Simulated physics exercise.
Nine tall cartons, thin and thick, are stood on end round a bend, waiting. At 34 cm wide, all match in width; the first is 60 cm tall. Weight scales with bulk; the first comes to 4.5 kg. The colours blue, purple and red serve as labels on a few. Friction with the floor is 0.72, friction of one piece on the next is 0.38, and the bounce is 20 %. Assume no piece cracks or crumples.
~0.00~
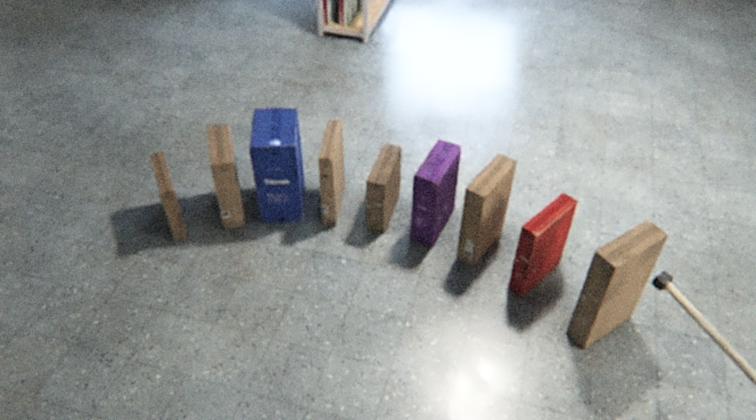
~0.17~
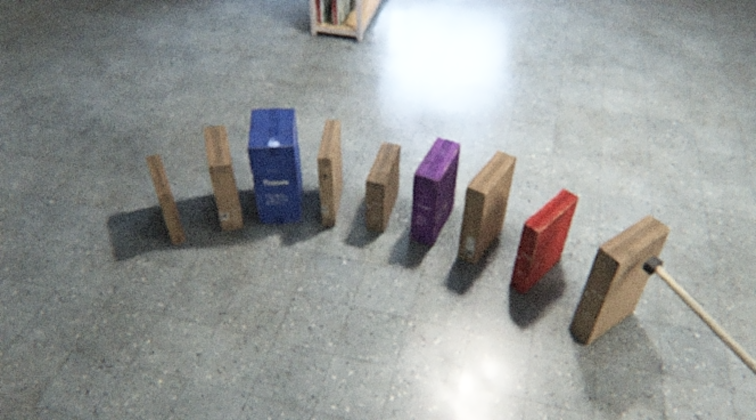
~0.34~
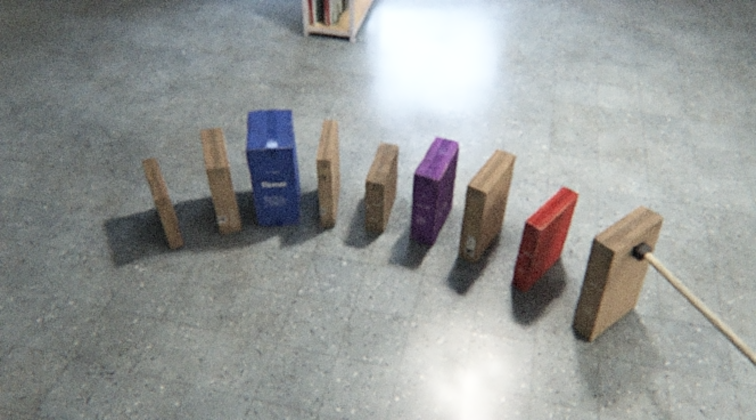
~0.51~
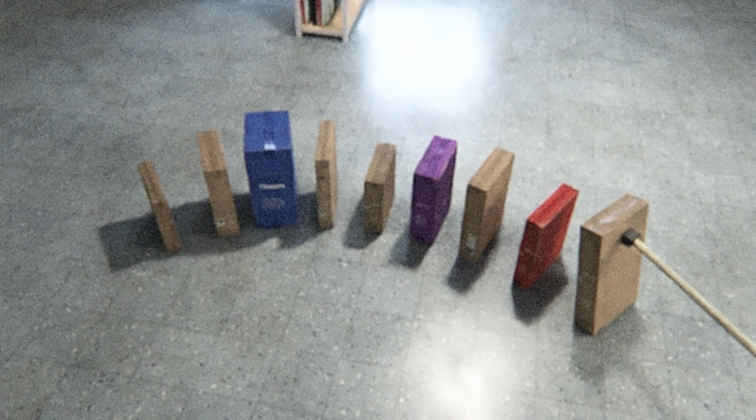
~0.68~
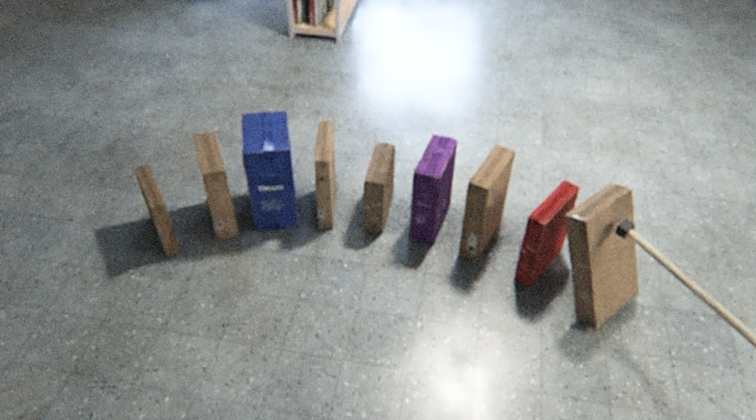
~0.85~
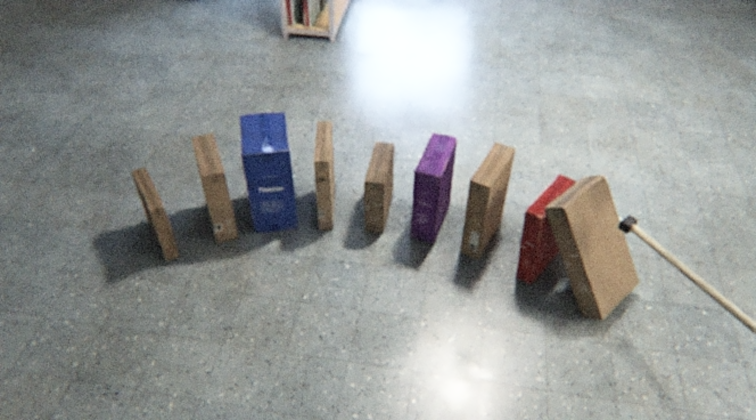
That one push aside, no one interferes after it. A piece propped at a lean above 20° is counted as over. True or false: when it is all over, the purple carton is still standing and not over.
False.
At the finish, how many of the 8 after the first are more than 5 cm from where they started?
5.
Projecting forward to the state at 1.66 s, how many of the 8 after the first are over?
That makes 4 by then, as I count it.
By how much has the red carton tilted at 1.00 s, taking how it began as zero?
It sits at about 20 degrees.
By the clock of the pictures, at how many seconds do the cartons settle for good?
That happens at roughly 2.0 seconds.
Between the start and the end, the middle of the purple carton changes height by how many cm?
Looks like it winds up about 5 centimetres lower.
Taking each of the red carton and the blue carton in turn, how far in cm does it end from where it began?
Red 30 cm, blue 0 cm.
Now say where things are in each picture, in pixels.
In the first frame (we follow the side turned to the camera; the camera moves round a little), pole end (658, 285) 10 cm from the first carton; purple carton (423, 213); blue carton (277, 187); red carton (549, 251); no other piece has moved.
The second frame shows pole end (649, 270) 33 mm from the first carton; purple carton (424, 212).
The third frame shows pole end (638, 256) pushing; purple carton (424, 212); no other piece has moved.
The fourth frame shows pole end (627, 242) pushing; purple carton (423, 211); no other piece has moved.
The fifth frame shows pole end (622, 233) stopped; purple carton (424, 210); no other piece has moved.
The sixth frame shows pole end (625, 229) stopped; purple carton (425, 209); red carton (554, 234) tipped 4°; blue carton (272, 195); one has shifted.
Around 1.00 s, none of the 8 other cartons over, 1 disturbed; purple carton unmoved; red carton tipped 19°.
Around 1.20 s, 1 of the 8 other cartons over; purple carton unmoved; red carton tipped 44°.
Around 1.48 s, 3 of the 8 other cartons over; purple carton tipped 30°; red carton tipped 61°.
Around 1.66 s, 4 of the 8 other cartons over; purple carton tipped 53°; red carton tipped 67°.
Finally (2.1 s), 4 of the 8 other cartons over; purple carton tipped 56°; red carton tipped 67°; blue carton unmoved. Four left standing. Seen by the last camera, middles, purple carton near (393, 187), red carton near (505, 224).
